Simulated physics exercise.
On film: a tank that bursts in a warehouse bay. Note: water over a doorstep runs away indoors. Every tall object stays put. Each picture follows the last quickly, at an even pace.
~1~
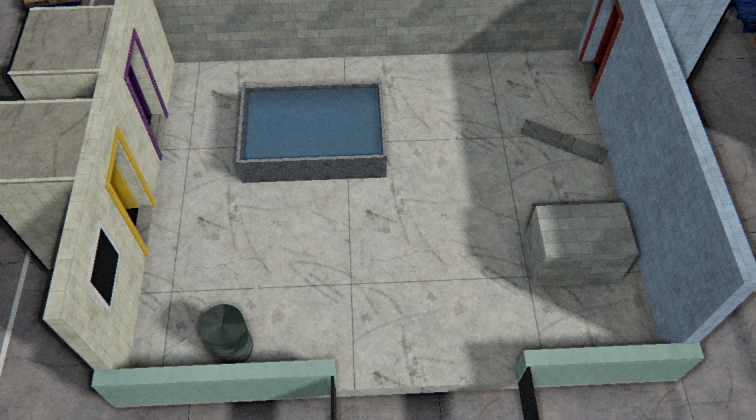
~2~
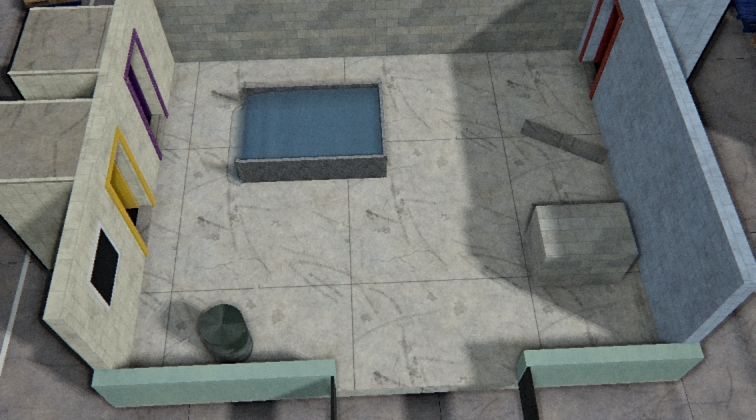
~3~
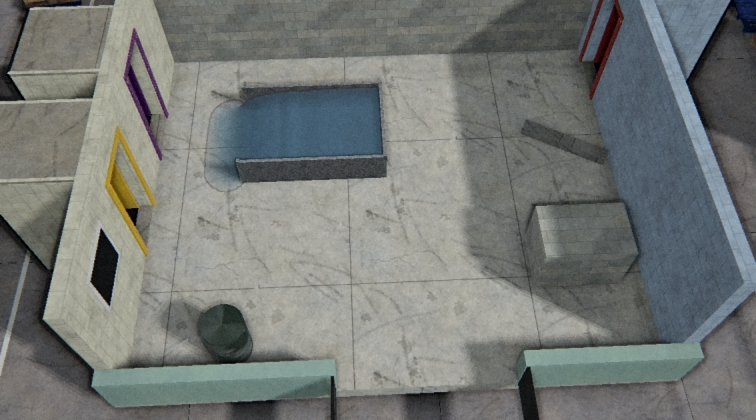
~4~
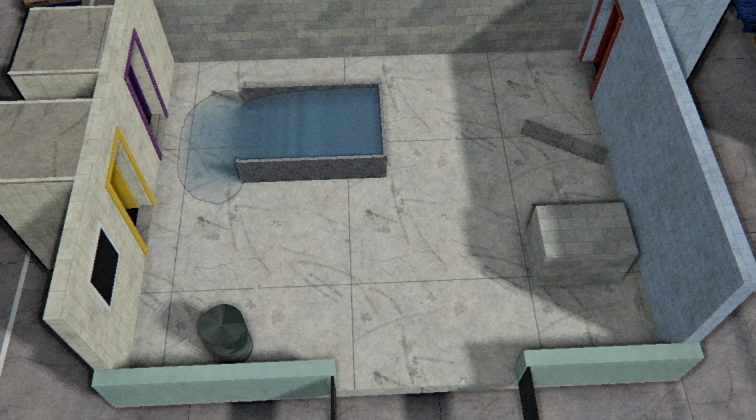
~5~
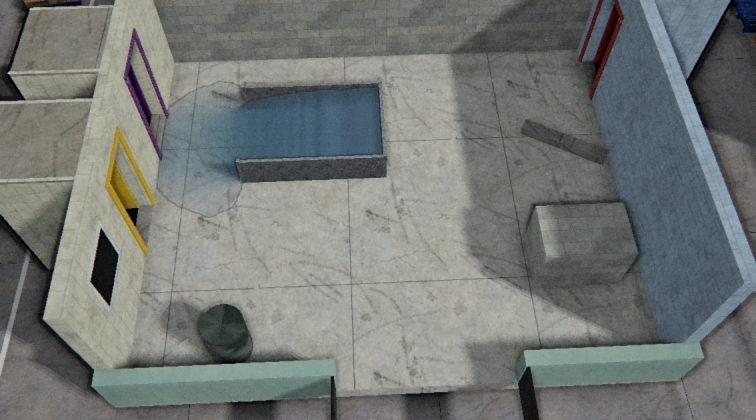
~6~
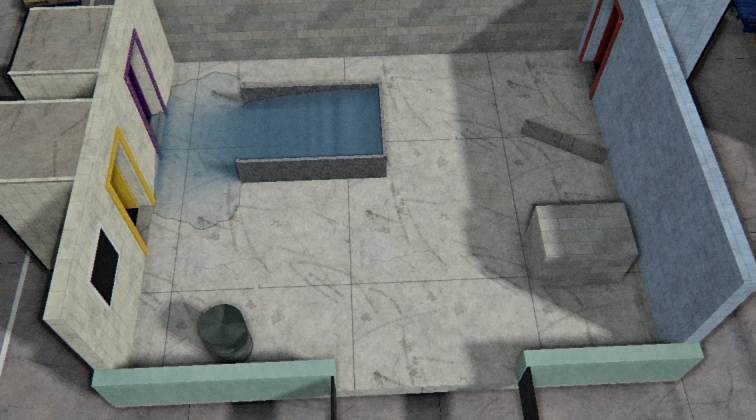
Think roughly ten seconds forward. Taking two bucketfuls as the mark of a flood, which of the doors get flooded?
The red door gets flooded, the purple door gets flooded, the yellow door gets flooded.
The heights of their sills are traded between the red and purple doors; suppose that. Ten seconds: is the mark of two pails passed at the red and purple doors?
Result - the red door remains within bounds, and the purple door tops the threshold.
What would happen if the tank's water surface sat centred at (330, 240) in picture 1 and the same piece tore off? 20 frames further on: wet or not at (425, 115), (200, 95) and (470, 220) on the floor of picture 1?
Point by point: Still bare; swamped; still bare.
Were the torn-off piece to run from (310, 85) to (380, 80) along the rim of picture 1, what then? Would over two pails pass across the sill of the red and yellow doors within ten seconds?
I'd expect the red door to get past the mark and the yellow door to stay beneath the mark.
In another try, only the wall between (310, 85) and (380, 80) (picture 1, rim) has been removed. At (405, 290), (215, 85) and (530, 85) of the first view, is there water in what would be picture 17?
In turn: No water, awash, flooded.
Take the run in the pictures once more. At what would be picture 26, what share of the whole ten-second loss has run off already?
Roughly 65 percent.
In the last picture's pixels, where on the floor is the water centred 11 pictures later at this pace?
Somewhere near (250, 145).
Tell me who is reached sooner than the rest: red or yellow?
Answer: The door marked yellow.
A moment on, water covers 10 % of the floor; the red door not reached, the purple door over two buckets in, the yellow door under two buckets in.
Next, water covers 15 % of the floor; the red door not reached, the purple door far over two buckets in, the yellow door under two buckets in.
Then, water covers 30 % of the floor; the red door not reached, the purple door far over two buckets in, the yellow door over two buckets in.
Later, water covers 55 % of the floor; the red door wet at the sill, nothing in, the purple door far over two buckets in, the yellow door over two buckets in.
In the end, water covers 85 % of the floor; the red door over two buckets in, the purple door far over two buckets in, the yellow door over two buckets in.
